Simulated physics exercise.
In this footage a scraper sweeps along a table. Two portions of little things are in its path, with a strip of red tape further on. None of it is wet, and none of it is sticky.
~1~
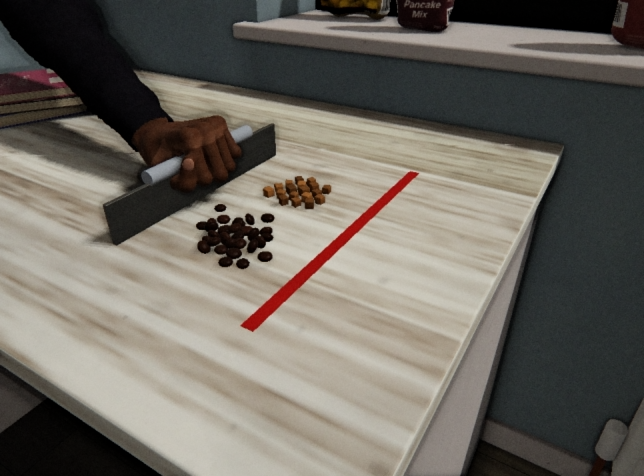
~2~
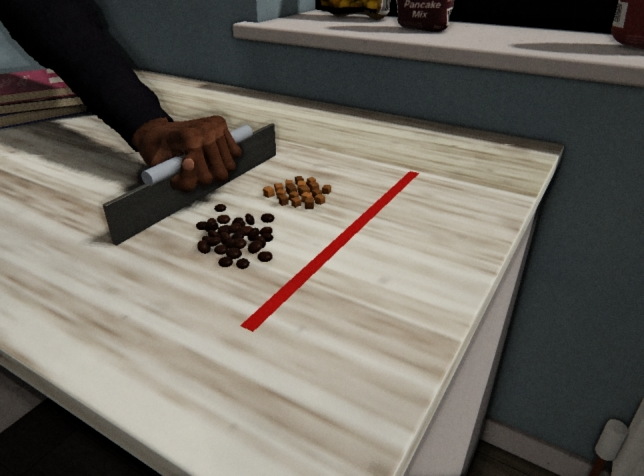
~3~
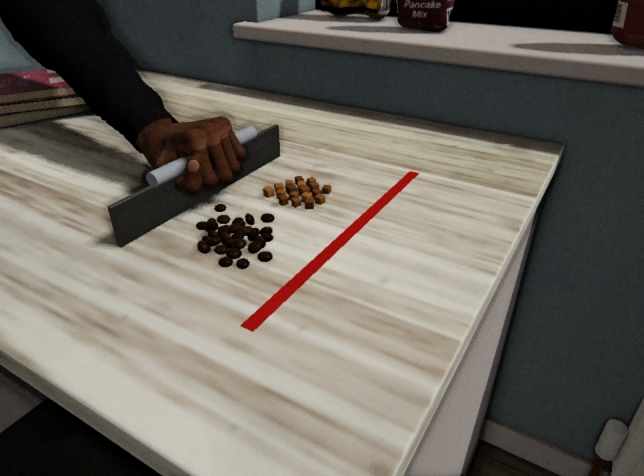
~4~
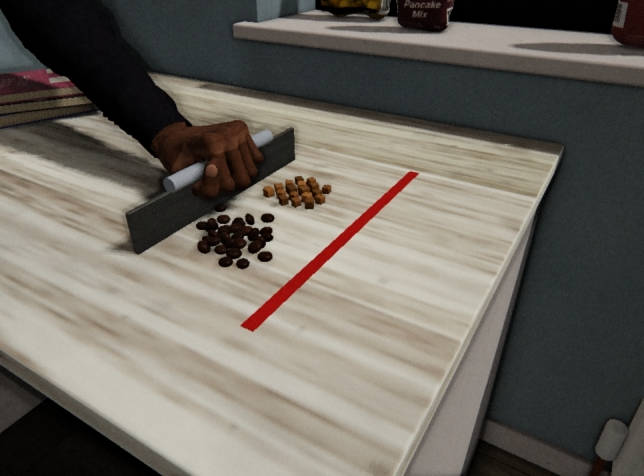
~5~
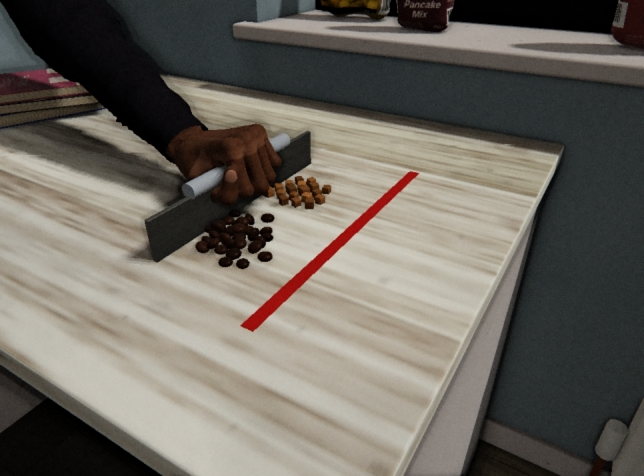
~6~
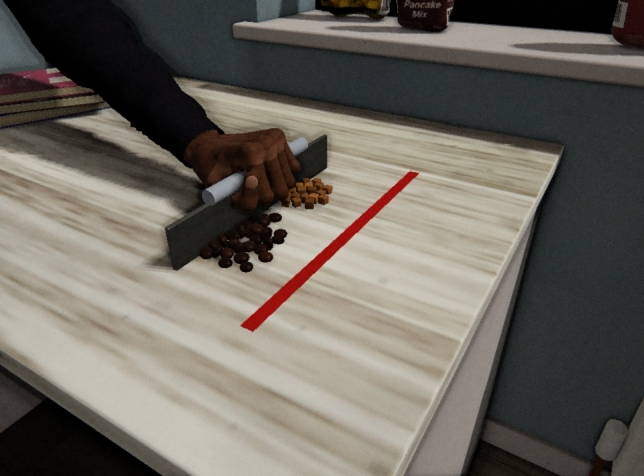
On a pale wooden table, a hand slides a scraper right, pushing brown pieces along.
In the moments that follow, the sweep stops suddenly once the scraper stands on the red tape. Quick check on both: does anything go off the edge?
Near portion: Nothing goes off. Far portion: Nothing goes off.
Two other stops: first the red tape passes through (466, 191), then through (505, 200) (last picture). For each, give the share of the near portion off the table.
With the first stop around 0 % ends off the table, and with the second around 60 %.
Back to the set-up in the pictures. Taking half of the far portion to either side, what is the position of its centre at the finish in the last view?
Roughly (389, 216).
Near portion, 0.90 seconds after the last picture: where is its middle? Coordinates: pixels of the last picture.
Close to pixel (339, 272).
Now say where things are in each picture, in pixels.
Scraper at (124, 216), at rest; red tape at (409, 177), well back from the edge; edge at (494, 281); near portion at (238, 237), some flat chocolate drops; far portion at (304, 191), a few brown sugar cubes, in the first frame.
Scraper at (124, 216), at rest; far portion at (304, 191), in the second frame.
Scraper at (129, 218); near portion at (238, 237), in the third frame.
Scraper at (146, 225); far portion at (304, 191), in the fourth frame.
Scraper at (165, 232); near portion at (239, 237), a small part pushed along, in the fifth frame.
Scraper at (185, 239); red tape at (409, 177); edge at (494, 281); near portion at (256, 240), nearly all pushed along; far portion at (302, 191), about half pushed along, in the sixth frame.
Then, 0.44 s after the last picture, scraper still moving, near (308, 185); near portion all on the table, its front near (325, 257); far portion all on the table, its front near (369, 210).
Then, 0.90 s after the last picture, scraper stopped at the red tape; near portion all on the table, its front near (377, 274); far portion all on the table, its front near (415, 223).
At rest, scraper stopped at the red tape; near portion all on the table, its front near (377, 274); far portion all on the table, its front near (415, 223).
